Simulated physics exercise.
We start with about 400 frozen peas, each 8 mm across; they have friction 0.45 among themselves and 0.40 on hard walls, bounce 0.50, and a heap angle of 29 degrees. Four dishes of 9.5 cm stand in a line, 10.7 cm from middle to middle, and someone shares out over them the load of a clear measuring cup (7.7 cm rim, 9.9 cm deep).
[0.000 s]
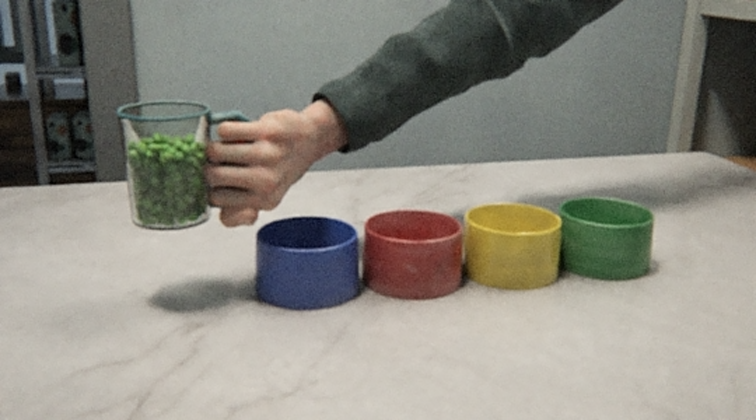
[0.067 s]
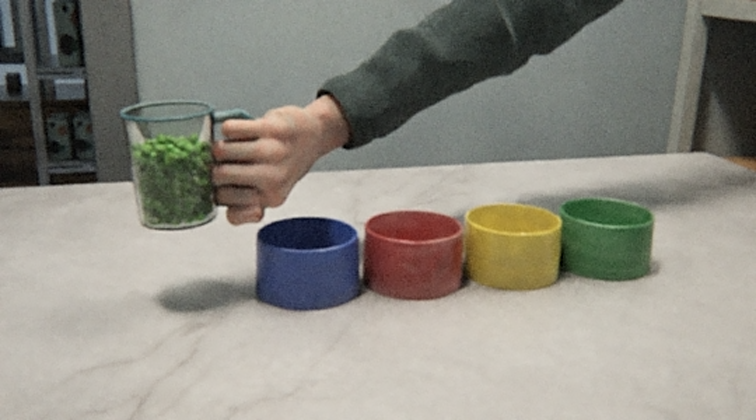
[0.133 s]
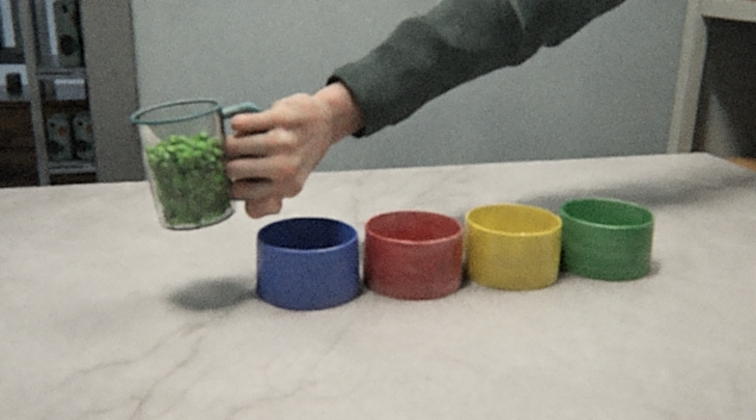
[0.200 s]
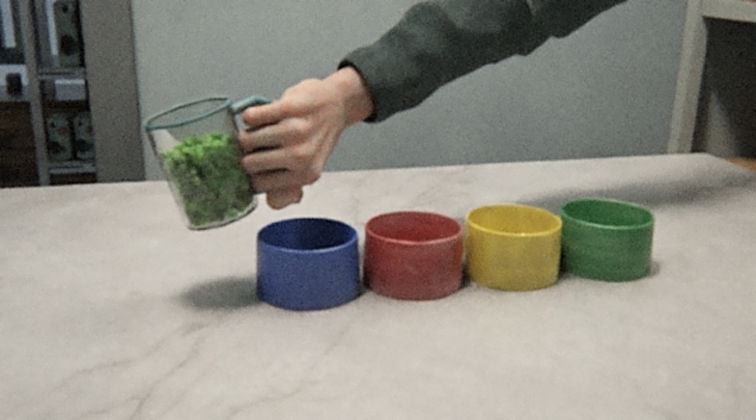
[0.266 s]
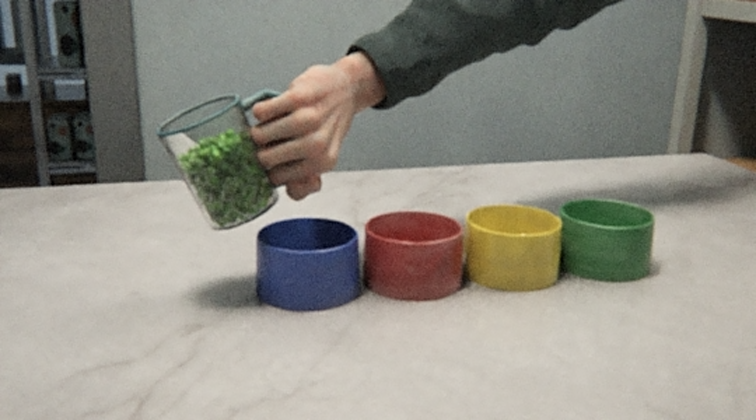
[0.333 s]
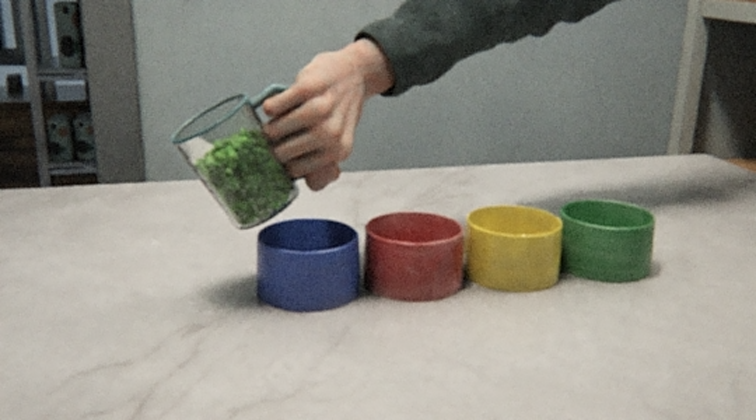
To begin with, a hand holds a clear measuring cup of green peas upright, left of a row of blue, red, yellow and green dishes on a pale table. The hand then moves a short way right, steadily tilting the cup leftward, its rim lowering while the peas stay inside.
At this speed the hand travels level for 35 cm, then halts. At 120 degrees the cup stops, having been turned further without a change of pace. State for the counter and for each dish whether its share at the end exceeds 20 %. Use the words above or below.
Red - above; blue - below; green - below; yellow - below; counter - below.
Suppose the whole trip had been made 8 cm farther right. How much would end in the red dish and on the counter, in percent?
I'd expect red at 30 and the counter at 10.
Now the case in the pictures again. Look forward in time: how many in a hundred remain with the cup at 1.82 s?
Around 0 in a hundred.
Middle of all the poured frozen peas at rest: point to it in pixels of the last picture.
In the last view, approximately (411, 265).
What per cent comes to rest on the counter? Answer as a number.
Roughly 10 in a hundred.
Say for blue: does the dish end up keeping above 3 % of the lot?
With blue the answer is affirmative.
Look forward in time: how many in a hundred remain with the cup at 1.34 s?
It comes to about 25 percent.
After 0.93 s, tilt 94 degrees; cup holds 100 %.
After 1.34 s, tilt 120 degrees; cup holds 25 %, red 60 %, blue 10 %.
Then, at 1.82 s, tilt 120 degrees; cup holds 0 %, red 80 %, blue 10 %.
At rest (2.1 s), red 80 %, blue 10 %, green 0 %, yellow 0 %, counter 10 %.
